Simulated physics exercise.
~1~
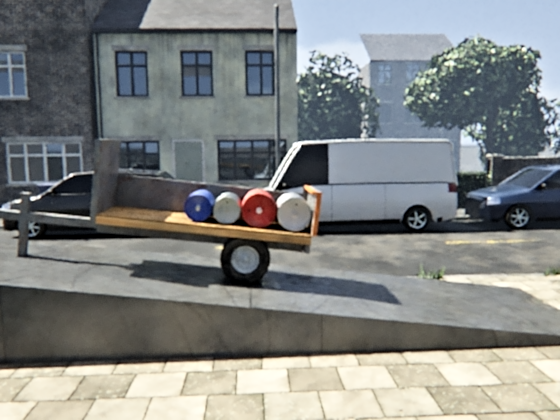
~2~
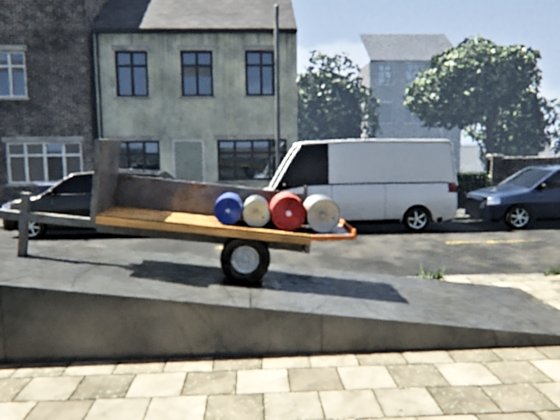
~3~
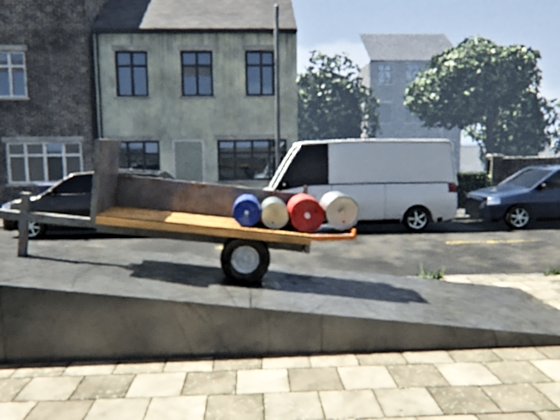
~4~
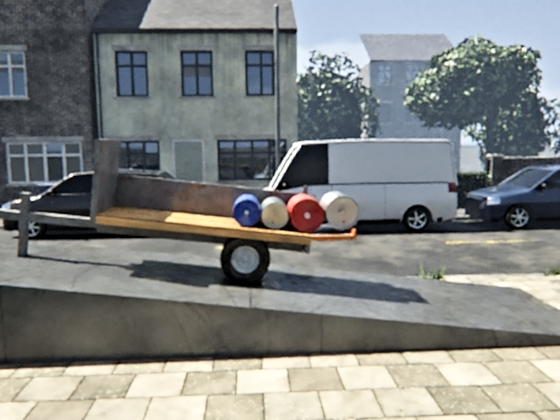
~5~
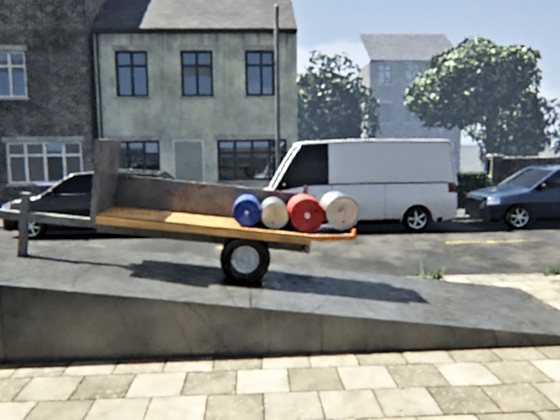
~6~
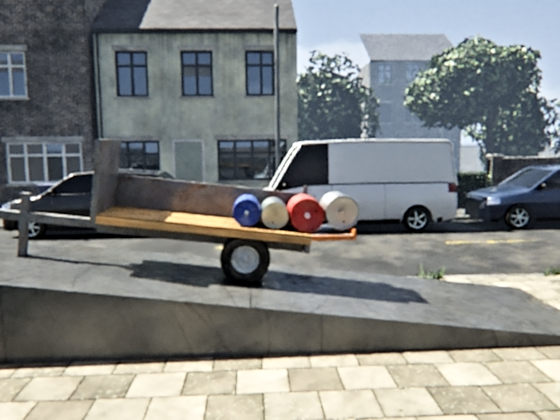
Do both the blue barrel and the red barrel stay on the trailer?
Yes, both stay on. They roll a short way toward the tail and then come to rest in the row of barrels without dropping off.
